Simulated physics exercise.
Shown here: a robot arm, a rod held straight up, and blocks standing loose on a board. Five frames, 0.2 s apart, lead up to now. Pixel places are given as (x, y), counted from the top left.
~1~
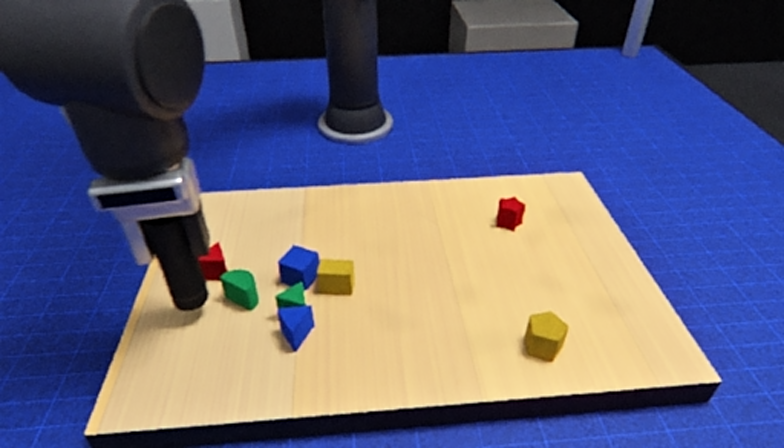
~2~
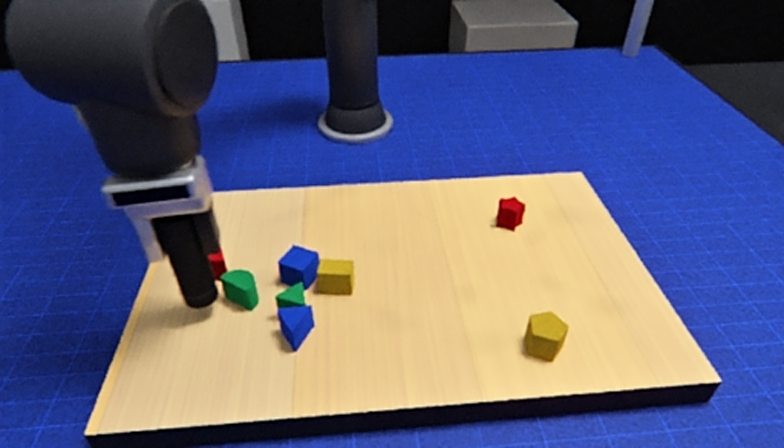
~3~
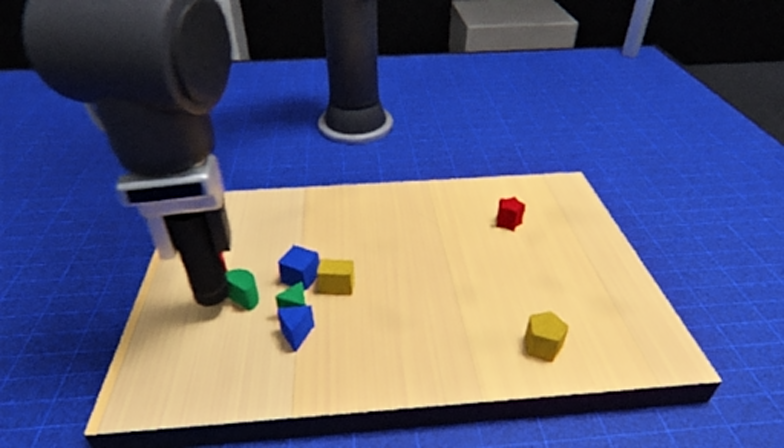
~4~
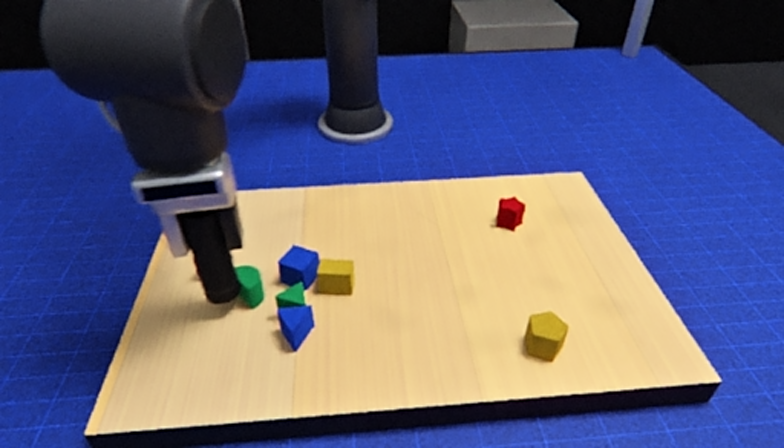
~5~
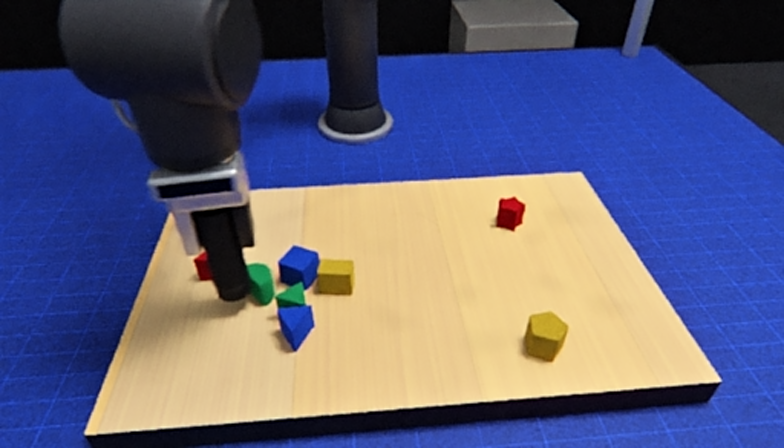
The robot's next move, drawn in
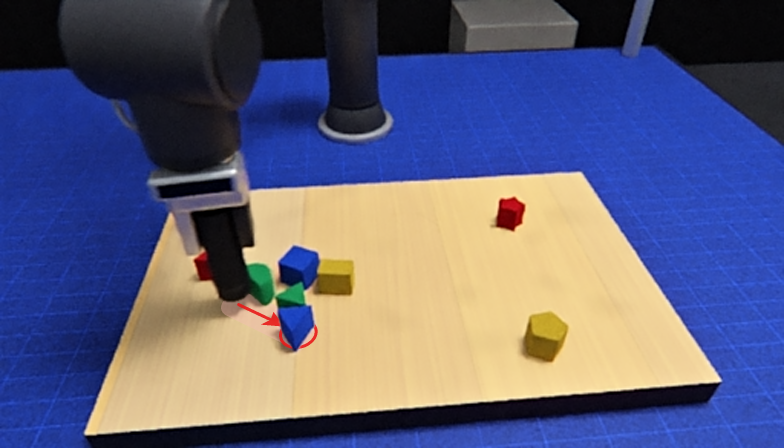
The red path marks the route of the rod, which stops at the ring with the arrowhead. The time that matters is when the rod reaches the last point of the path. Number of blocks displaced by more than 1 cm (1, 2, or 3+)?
Two blocks shift.
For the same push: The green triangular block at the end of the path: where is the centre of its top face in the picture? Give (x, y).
It sits at (317, 297).
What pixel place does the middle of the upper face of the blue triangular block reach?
It should be at about (316, 326).
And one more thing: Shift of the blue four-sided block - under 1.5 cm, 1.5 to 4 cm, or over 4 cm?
Range: Under 1.5 cm.
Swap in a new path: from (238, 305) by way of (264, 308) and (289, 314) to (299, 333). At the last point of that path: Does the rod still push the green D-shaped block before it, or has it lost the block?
The rod will have lost it.
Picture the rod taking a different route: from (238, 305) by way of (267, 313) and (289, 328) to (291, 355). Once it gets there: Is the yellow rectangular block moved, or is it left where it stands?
That block is not shifted.
The drawn path runs in a line from (238, 305) to (298, 333).
The first path, step by step. Halfway along, rod (266, 305); green D-shaped block (261, 271), turned 15° anticlockwise; green triangular block (301, 294), turned 10° anticlockwise.
At the end, rod (296, 319); red triangular block not moved; green D-shaped block (261, 271), turned 15° anticlockwise; blue triangular block (316, 326), turned 40° anticlockwise; green triangular block (317, 297), turned 90° anticlockwise; blue four-sided block not moved.
